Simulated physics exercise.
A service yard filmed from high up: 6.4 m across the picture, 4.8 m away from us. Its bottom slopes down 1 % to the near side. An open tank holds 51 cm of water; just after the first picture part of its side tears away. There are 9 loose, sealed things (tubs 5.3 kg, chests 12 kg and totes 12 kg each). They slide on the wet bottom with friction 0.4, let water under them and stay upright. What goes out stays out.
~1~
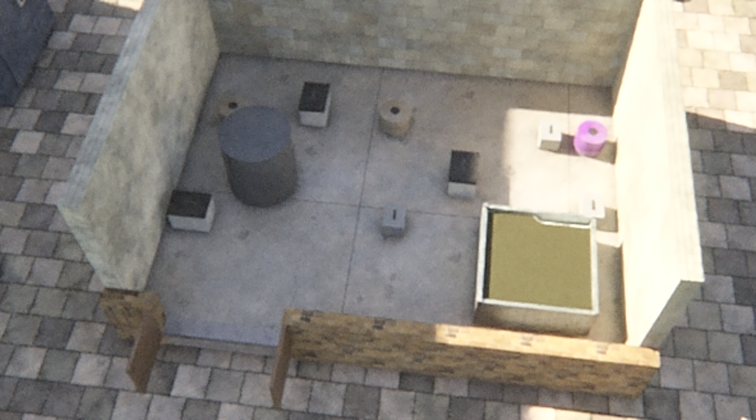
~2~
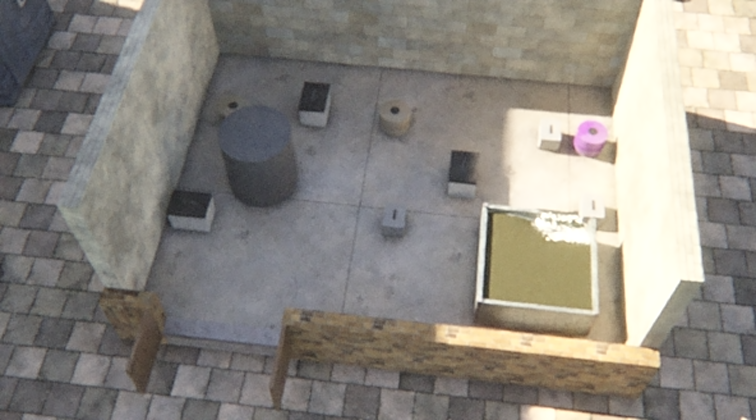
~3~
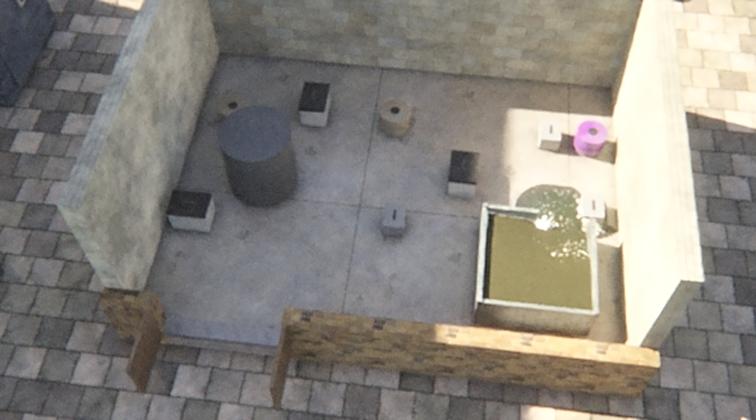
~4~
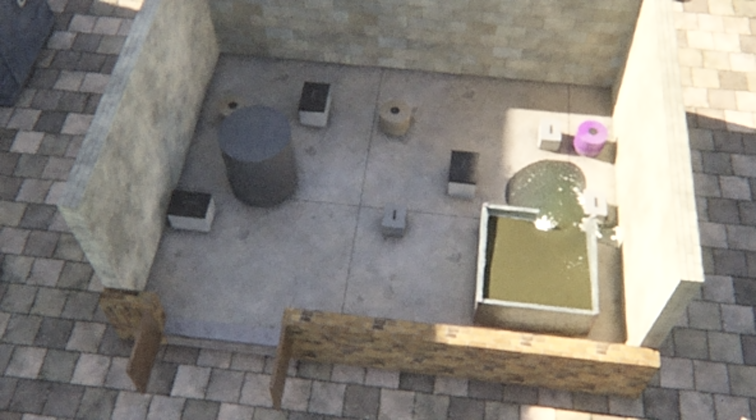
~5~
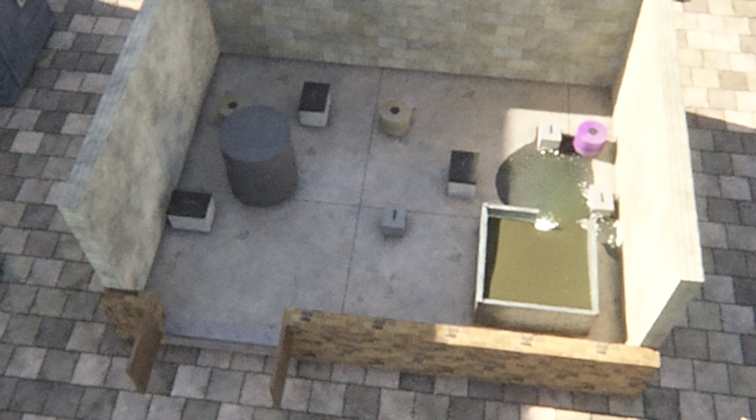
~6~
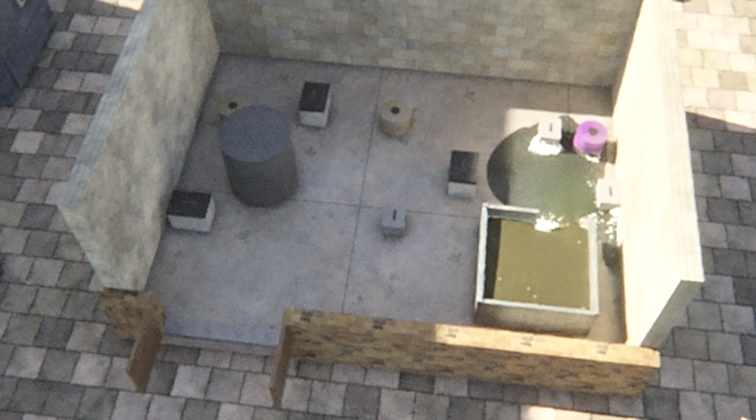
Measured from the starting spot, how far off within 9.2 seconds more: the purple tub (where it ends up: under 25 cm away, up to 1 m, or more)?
The purple tub travels far.
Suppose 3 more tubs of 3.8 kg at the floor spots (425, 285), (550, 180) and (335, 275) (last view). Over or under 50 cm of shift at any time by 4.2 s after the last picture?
In turn: Under, more, short of it.
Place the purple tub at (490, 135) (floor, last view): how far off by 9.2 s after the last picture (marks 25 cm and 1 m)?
It travels far.
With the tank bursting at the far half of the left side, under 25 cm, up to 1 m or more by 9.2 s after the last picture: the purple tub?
In that case the purple tub barely shifts.
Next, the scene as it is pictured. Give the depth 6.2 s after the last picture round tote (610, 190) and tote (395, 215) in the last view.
Roughly 6 and 1 cm.
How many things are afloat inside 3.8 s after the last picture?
2 of them.
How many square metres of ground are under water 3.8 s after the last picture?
Roughly 18 m2.
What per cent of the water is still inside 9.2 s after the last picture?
About 98 per cent.
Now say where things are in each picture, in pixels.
The purple tub at (593, 131), on the bottom; 2.0 m2 under water; 0 of 9 have shifted, in the first frame.
The purple tub at (593, 131) rests on the ground; water covers 2.3 m2; 0 of 9 have shifted, in the second frame.
The purple tub at (593, 131) rests on the ground; water covers 2.8 m2; 0 of 9 have shifted, in the third frame.
The purple tub at (593, 131), on the bottom; water covers 3.4 m2; 1 of 9 have shifted, in the fourth frame.
The purple tub at (593, 131) rests on the ground; water covers 4.0 m2; 1 of 9 have shifted, in the fifth frame.
The purple tub at (593, 131) rests on the ground; water covers 4.7 m2; 1 of 9 have shifted, in the sixth frame.
Then, 1.2 s after the last picture the purple tub is near (599, 72), 1.0 m from its start, afloat; 0 of 9 are out; 3 afloat.
Then, 3.8 s after the last picture the purple tub is near (480, 72), 2.0 m from its start, afloat; 0 of 9 are out; 2 afloat.
Then, 6.2 s after the last picture the purple tub is near (297, 86), 4.5 m from its start, aground; 0 of 9 are out; 1 afloat.
Then, 9.2 s after the last picture the purple tub is near (232, 88), 5.5 m from its start, afloat; 0 of 9 are out; 2 afloat.
